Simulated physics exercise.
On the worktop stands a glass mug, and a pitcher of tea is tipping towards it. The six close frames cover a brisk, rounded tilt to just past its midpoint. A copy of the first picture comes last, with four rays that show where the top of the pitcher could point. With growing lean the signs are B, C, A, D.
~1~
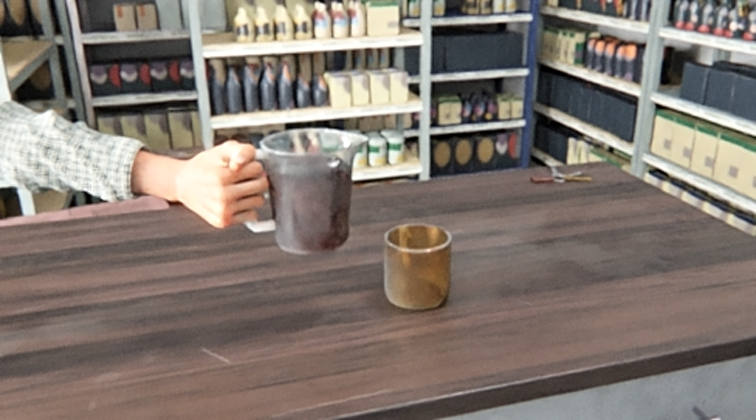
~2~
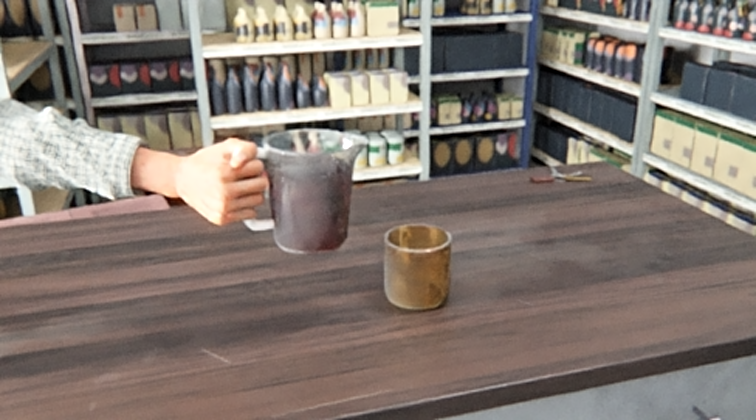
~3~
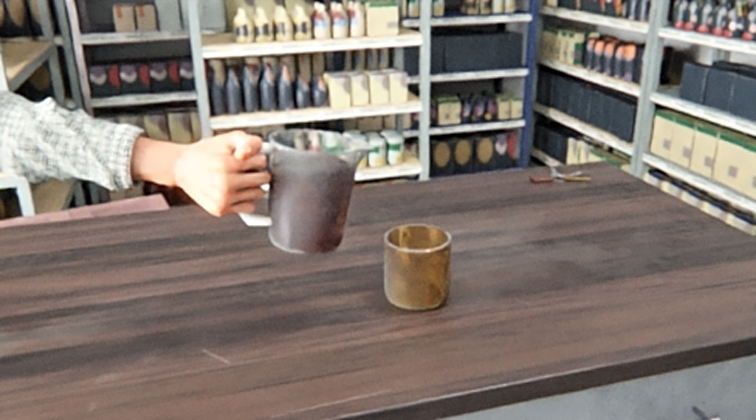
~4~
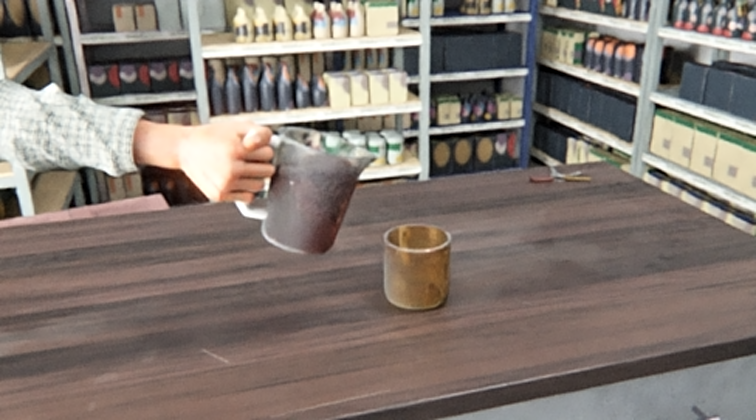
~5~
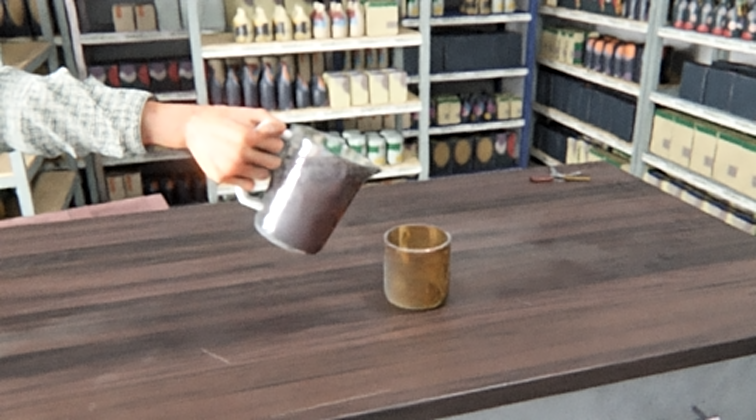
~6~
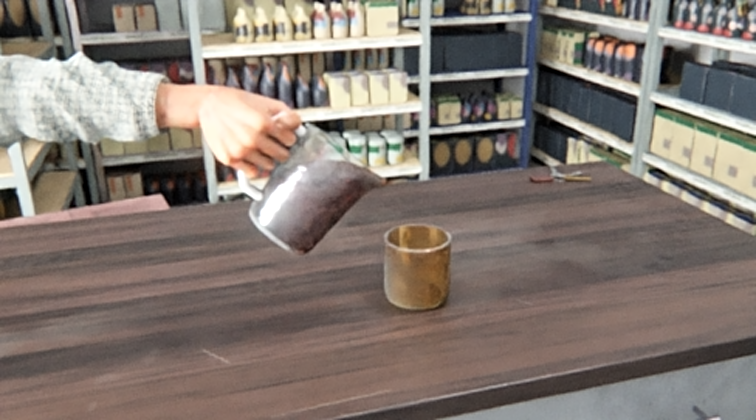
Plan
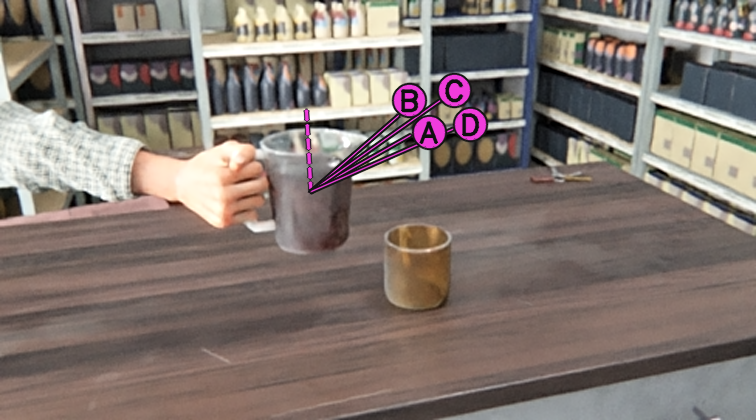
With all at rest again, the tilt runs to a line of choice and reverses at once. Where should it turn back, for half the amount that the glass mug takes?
Take C.
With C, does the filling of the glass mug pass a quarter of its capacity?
Yes.
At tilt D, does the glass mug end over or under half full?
Over.
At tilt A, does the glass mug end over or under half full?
Over.
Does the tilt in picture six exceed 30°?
Yes.
On the marked copy, A at (410, 135); B at (398, 115); C at (440, 100); D at (453, 128).
Choosing A, the glass mug ends with about 63 % of what it can hold.
Choosing B, the glass mug ends with about 35 % of what it can hold.
Choosing C, the glass mug ends with about 48 % of what it can hold.
Choosing D, the glass mug ends with about 77 % of what it can hold; 3 % of the tea is spilt.
